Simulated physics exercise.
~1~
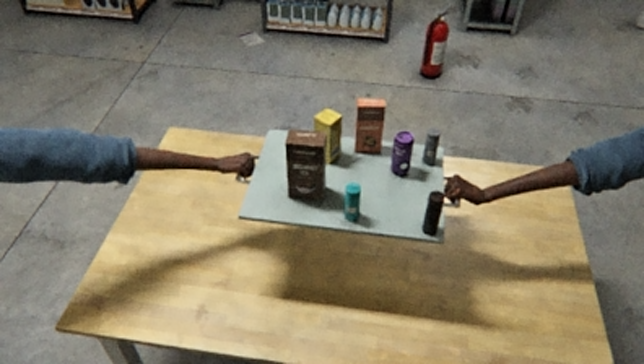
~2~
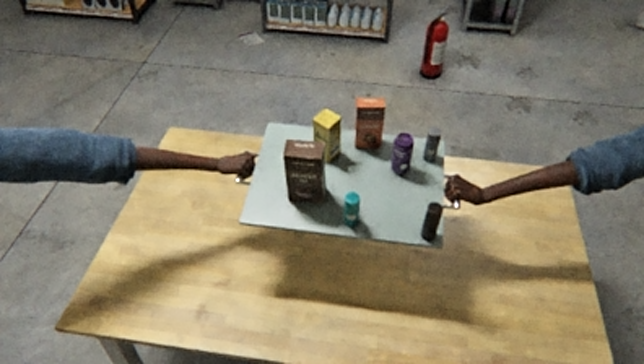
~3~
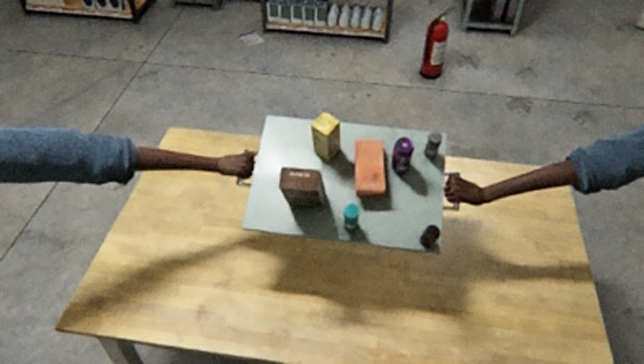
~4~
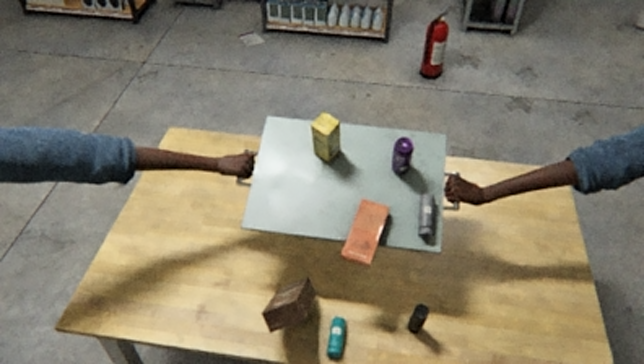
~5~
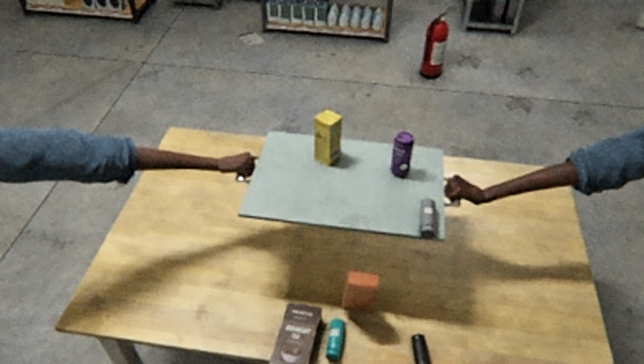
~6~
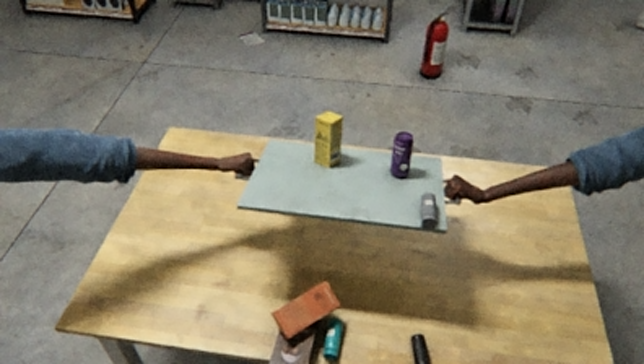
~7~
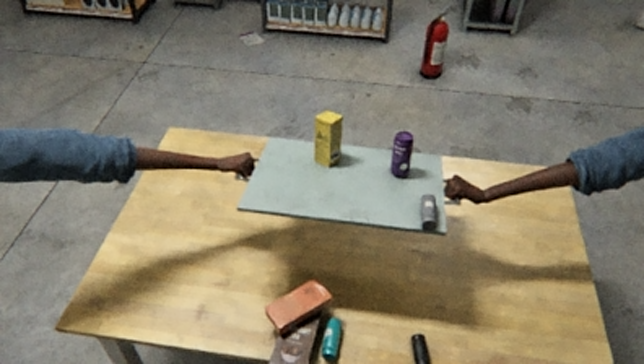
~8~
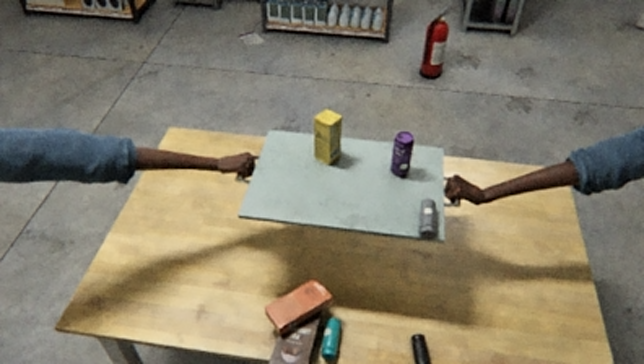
Above a wooden table in a workshop, two hands tip a rimless tray toward the camera, sending a brown packet, a black shaker, a turquoise shaker and then an orange packet onto the table, before levelling it with a yellow carton and purple can upright and a grey shaker lying down.
